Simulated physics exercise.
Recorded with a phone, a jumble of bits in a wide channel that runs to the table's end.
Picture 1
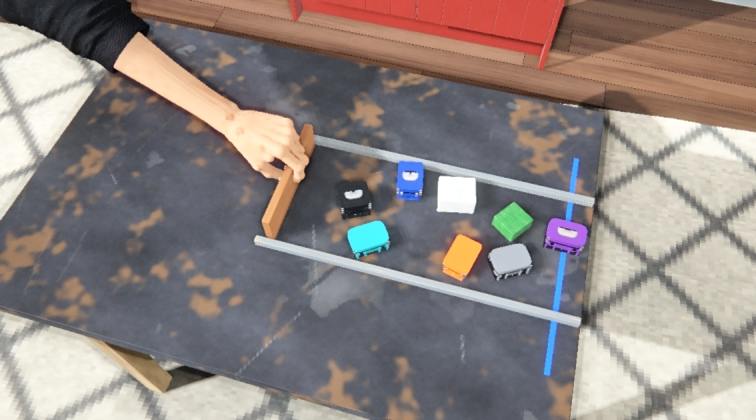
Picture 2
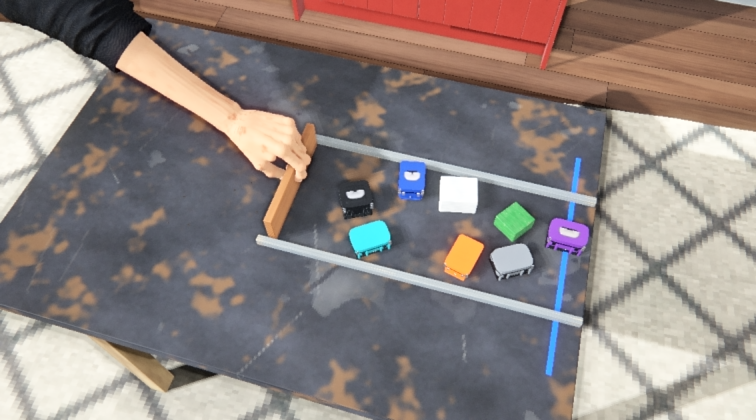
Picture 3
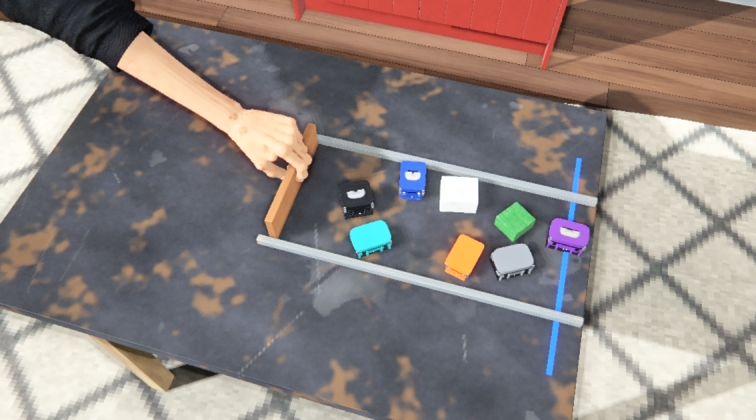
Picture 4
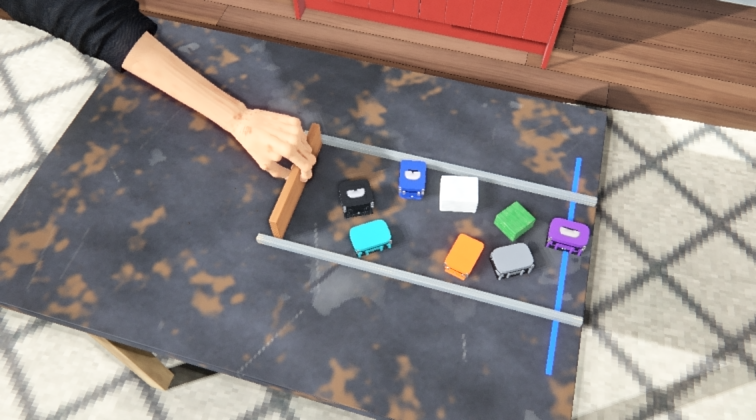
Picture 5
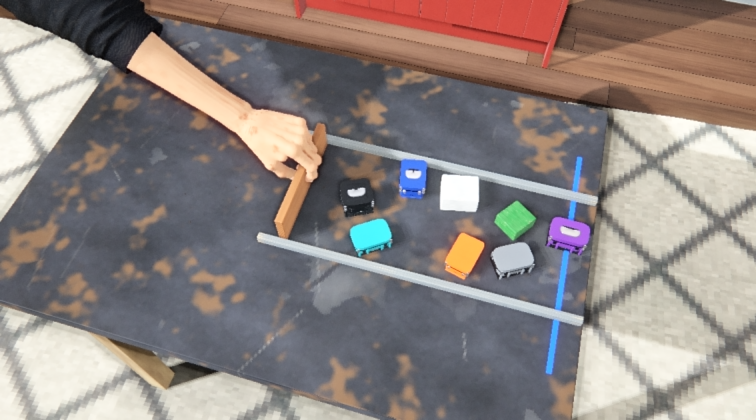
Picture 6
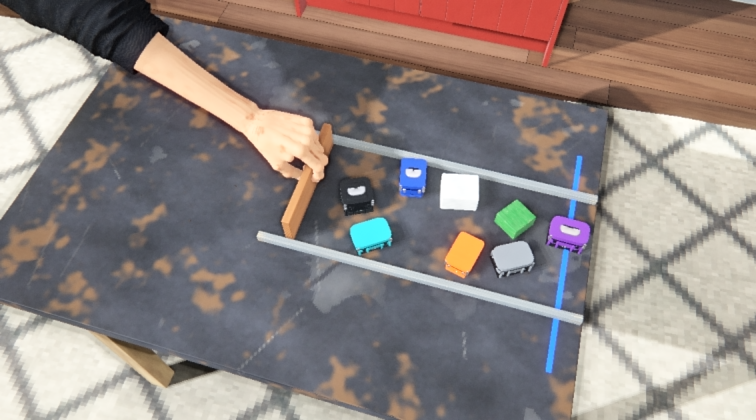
A hand slides a wooden board slightly right toward small colourful cases that stay still.
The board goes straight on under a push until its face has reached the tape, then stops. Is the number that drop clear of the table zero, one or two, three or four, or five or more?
The push is going to knock five or more off the table.
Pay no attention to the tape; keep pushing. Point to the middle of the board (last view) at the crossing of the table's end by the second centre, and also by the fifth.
I'd say close to (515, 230), then close to (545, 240).
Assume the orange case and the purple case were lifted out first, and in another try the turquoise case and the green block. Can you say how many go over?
3, then 3.
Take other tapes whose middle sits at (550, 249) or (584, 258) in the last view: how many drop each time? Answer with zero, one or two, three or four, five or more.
The falls would be five or over; more than four.
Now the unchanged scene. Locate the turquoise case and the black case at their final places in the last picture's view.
Listed as asked: First (580, 302), and then (585, 258).
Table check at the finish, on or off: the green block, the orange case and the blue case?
Here's how it goes: The green block goes down, the orange case goes down and the blue case hangs in there.
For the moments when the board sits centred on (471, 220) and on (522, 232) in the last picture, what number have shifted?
Tally at point one: 8; at point two: 8.
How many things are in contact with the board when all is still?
At rest, 3 are in contact.
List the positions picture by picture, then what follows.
Purple case (565, 237); grey case (509, 262); green block (513, 222); board (290, 180); tape (563, 255), in the first frame.
Grey case (511, 262); black case (356, 199), in the second frame.
Green block (515, 222); turquoise case (371, 239), in the third frame.
Purple case (567, 237); blue case (412, 180), in the fourth frame.
Grey case (512, 261); orange case (464, 256), in the fifth frame.
Purple case (567, 235); grey case (512, 259); green block (515, 219); board (309, 180); tape (566, 253), in the sixth frame.
Soon after, none off yet; purple case at rest near (567, 235); grey case at rest near (512, 259); green block at rest near (515, 219).
Then, none off yet; purple case moved about its own width near (596, 242); grey case moved about its own width near (558, 268); green block moved well along near (563, 235).
At rest, the number that fall off is five or more; fallen, white block, orange case, green block, grey case and purple case.
